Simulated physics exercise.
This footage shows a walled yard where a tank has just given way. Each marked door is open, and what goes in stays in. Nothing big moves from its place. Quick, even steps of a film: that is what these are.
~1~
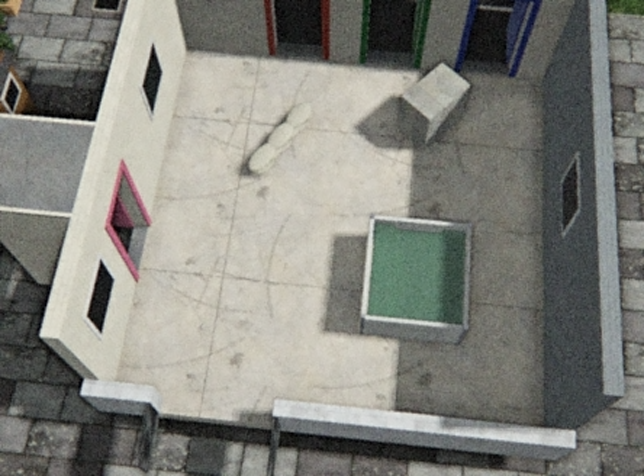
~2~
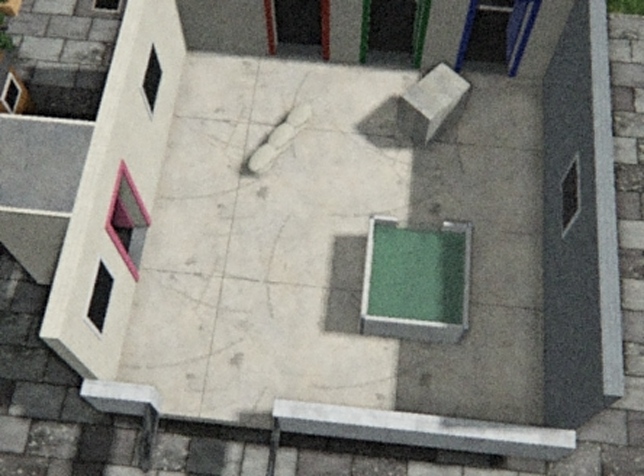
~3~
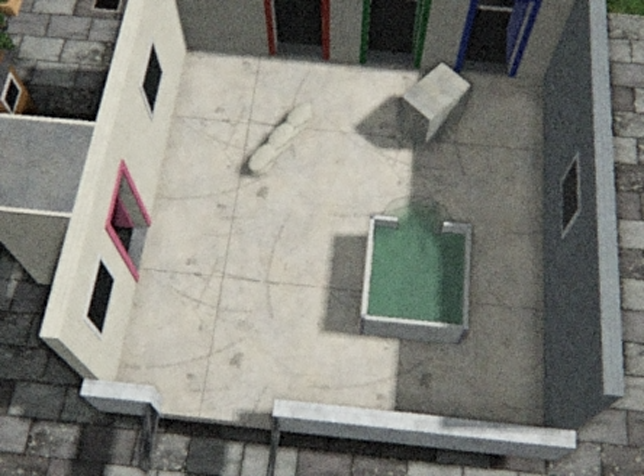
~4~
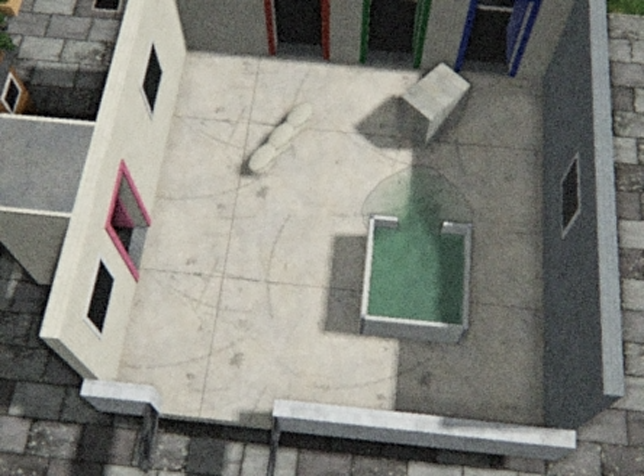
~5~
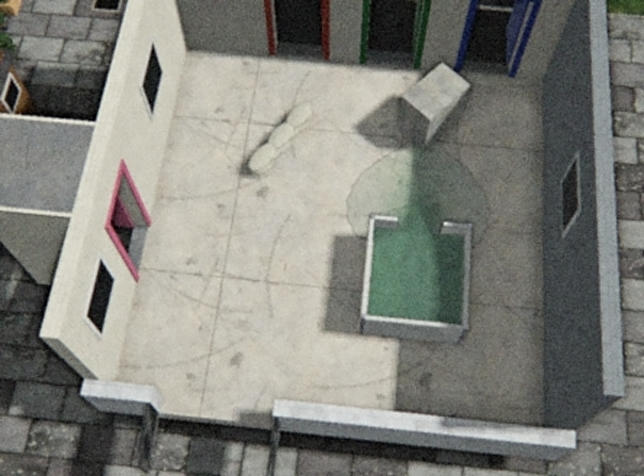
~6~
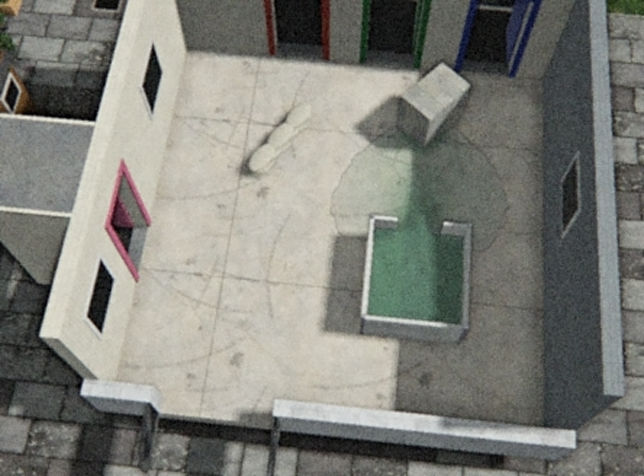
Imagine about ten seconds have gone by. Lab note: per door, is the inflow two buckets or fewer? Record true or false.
Blue door false; red door false; green door true; pink door true.
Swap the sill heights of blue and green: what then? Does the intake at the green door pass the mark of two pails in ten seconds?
Green: Exceeds the limit.
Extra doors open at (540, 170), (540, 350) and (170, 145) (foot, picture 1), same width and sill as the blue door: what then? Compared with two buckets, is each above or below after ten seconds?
In the listed order: Tops the limit, stays within it, stays within it.
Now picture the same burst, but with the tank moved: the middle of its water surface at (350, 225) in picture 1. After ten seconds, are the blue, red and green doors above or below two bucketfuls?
Lab note - blue door: Short of the limit; red door: Above the limit; green door: Above the limit.
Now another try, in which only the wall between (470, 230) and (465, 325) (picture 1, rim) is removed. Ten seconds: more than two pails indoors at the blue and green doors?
Here the blue door gets too much, and the green door keeps within bounds.
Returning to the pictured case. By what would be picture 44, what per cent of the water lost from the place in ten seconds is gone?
I'd say about 75 per cent.
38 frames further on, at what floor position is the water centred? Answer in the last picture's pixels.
The centre of mass sits at about (389, 181).
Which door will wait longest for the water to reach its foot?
The pink one.
A moment on, water covers 25 % of the floor; the blue door wet at the sill, nothing in, the red door not reached, the green door wet at the sill, nothing in, the pink door not reached.
Next, water covers 30 % of the floor; the blue door under two buckets in, the red door under two buckets in, the green door wet at the sill, nothing in, the pink door not reached.
Then, water covers 35 % of the floor; the blue door over two buckets in, the red door over two buckets in, the green door under two buckets in, the pink door not reached.
Later, water covers 55 % of the floor; the blue door far over two buckets in, the red door over two buckets in, the green door under two buckets in, the pink door wet at the sill, nothing in.
In the end, water covers 90 % of the floor; the blue door far over two buckets in, the red door over two buckets in, the green door under two buckets in, the pink door wet at the sill, nothing in.
